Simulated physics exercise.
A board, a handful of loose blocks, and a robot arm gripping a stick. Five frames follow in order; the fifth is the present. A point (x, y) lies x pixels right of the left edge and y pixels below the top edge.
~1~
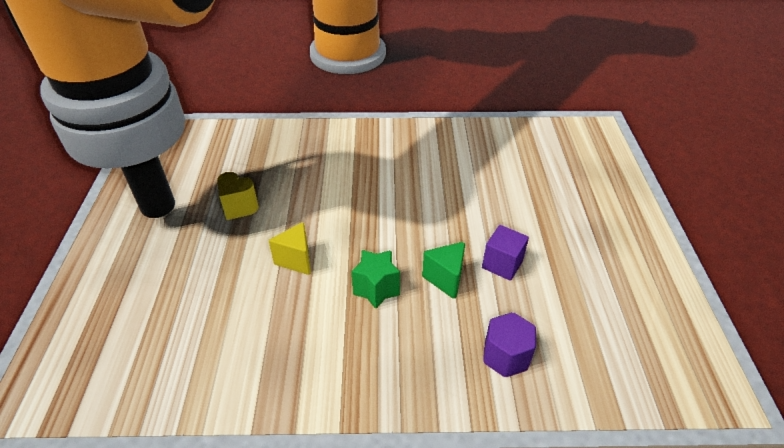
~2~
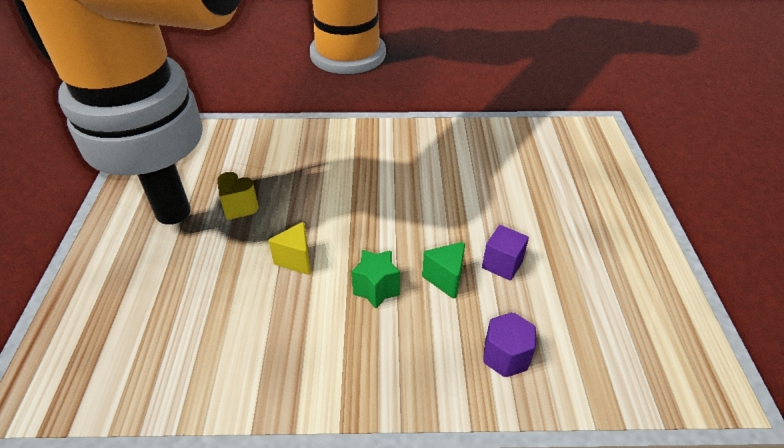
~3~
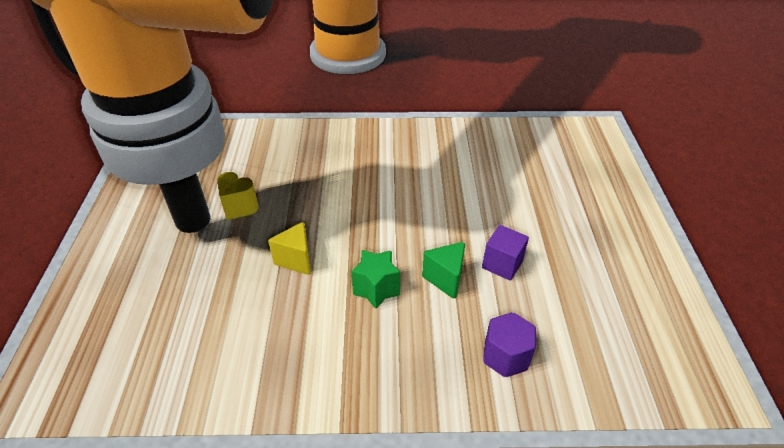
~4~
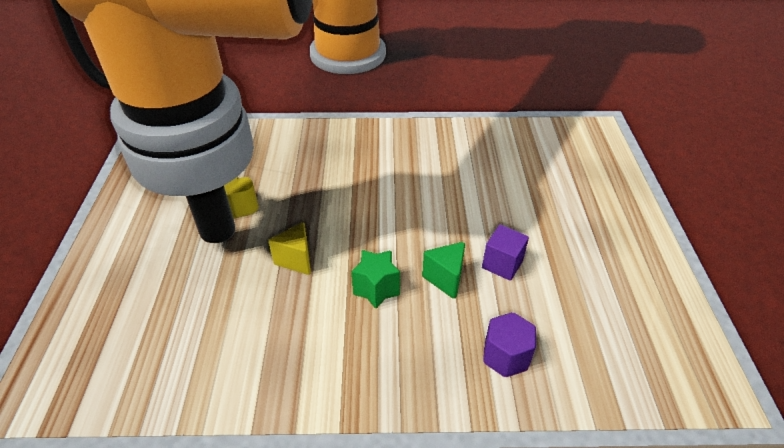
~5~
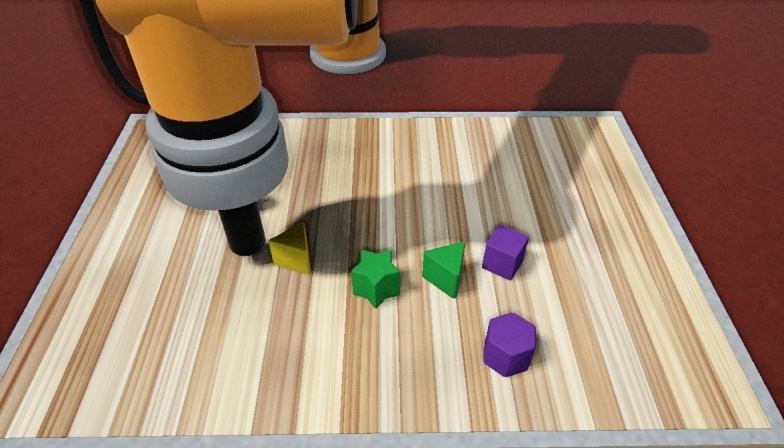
A robot arm holding a black stick moved steadily right across a striped wooden board, passing in front of a yellow block and coming up beside a yellow triangular one, while the scattered blocks stayed still.
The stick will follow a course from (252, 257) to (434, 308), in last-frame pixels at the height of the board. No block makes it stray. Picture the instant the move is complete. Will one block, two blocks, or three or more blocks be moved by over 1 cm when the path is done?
My best guess is that three blocks or more move over 1 cm.
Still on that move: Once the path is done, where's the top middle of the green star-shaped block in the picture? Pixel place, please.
(474, 286)
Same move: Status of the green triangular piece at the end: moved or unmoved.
It will be nudged away from its spot.
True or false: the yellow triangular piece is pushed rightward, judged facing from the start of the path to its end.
It is false.
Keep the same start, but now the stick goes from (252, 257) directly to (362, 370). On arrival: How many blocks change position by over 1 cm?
It shifts a single block.
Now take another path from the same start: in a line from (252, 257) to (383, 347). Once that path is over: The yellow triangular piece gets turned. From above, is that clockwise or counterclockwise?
It rotates counterclockwise.
The first path, step by step. One third of the way, stick (307, 261); yellow triangular piece (336, 239), turned 85° anticlockwise.
Two thirds of the way, stick (370, 278); yellow triangular piece (360, 238); green star-shaped block (406, 270), turned 15° anticlockwise.
At the end, stick (435, 296); yellow triangular piece (360, 238), turned 120° anticlockwise; green star-shaped block (474, 286), turned 15° anticlockwise; green triangular piece (468, 251), turned 20° anticlockwise; purple six-sided block not moved.
